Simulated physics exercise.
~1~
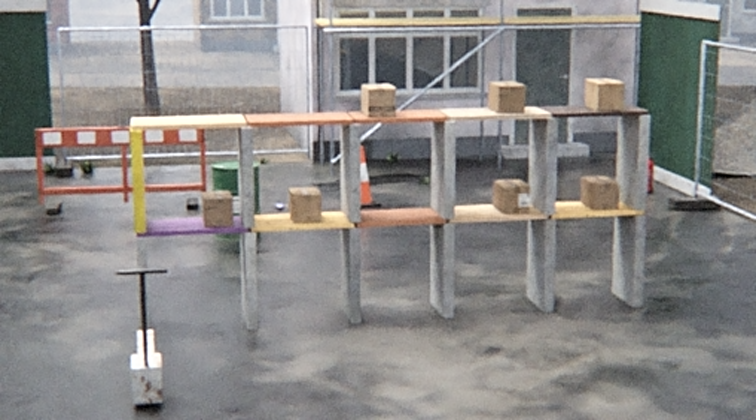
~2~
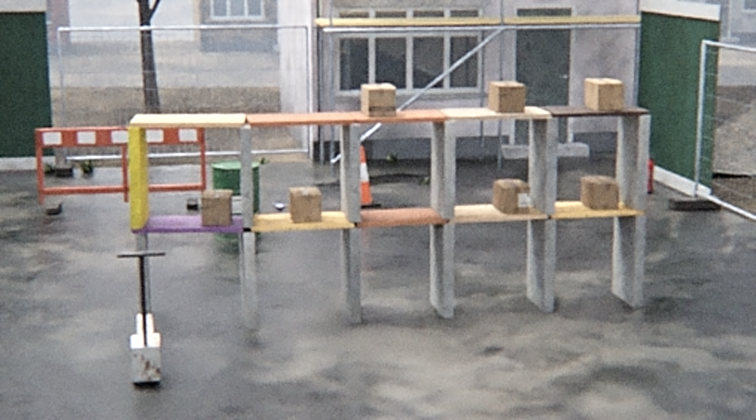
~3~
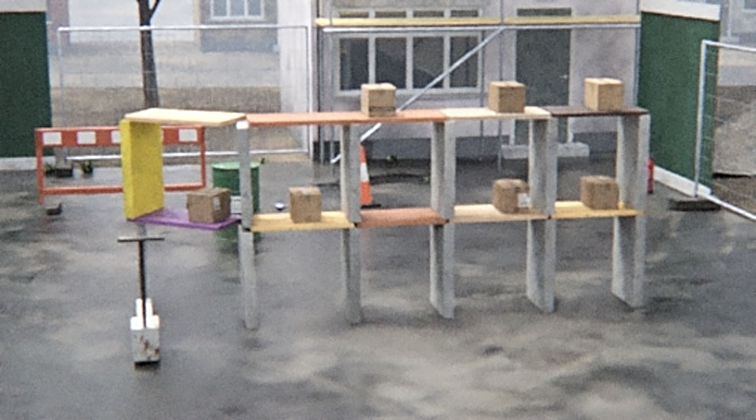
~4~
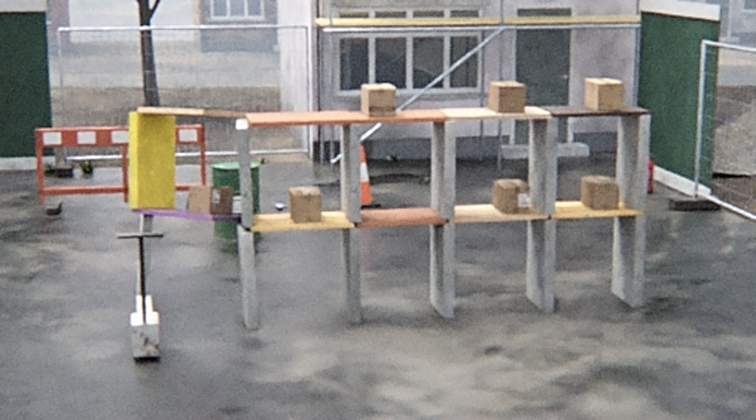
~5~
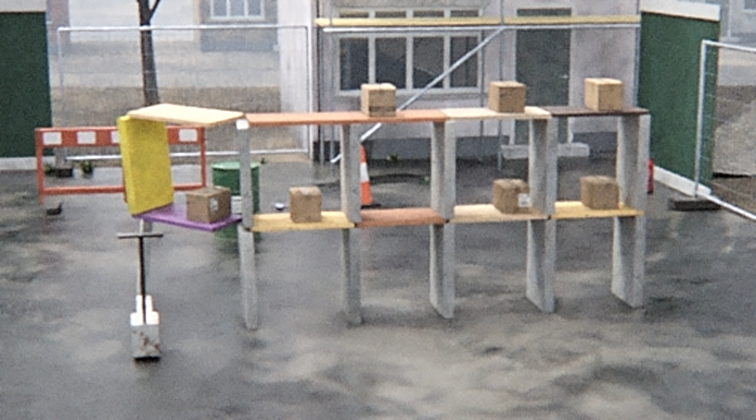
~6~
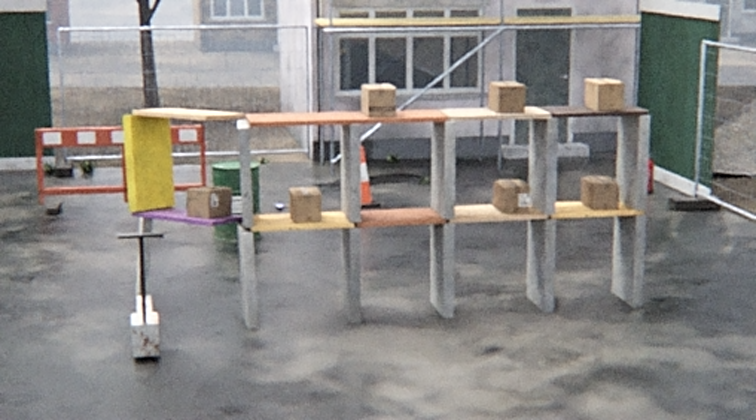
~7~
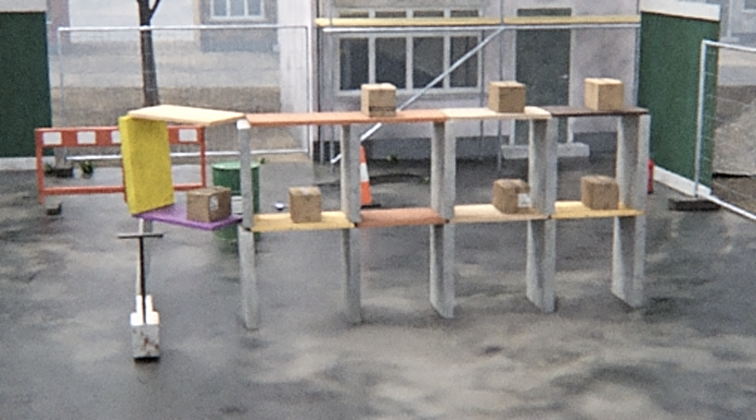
On a wet building yard in front of a fenced, scaffolded house, a two-tier rack of grey uprights and coloured boards stands with small brown boxes on its shelves. A low white jack with a dark T-shaped top waits under the left end, then rises toward the yellow upright. It lifts that end slightly, and the yellow upright, the purple board and its box shift upward. The yellow upright leans a little, rocks back, and tips slightly again as the jack stays put. It ends with the left bay a little askew and everything still standing.
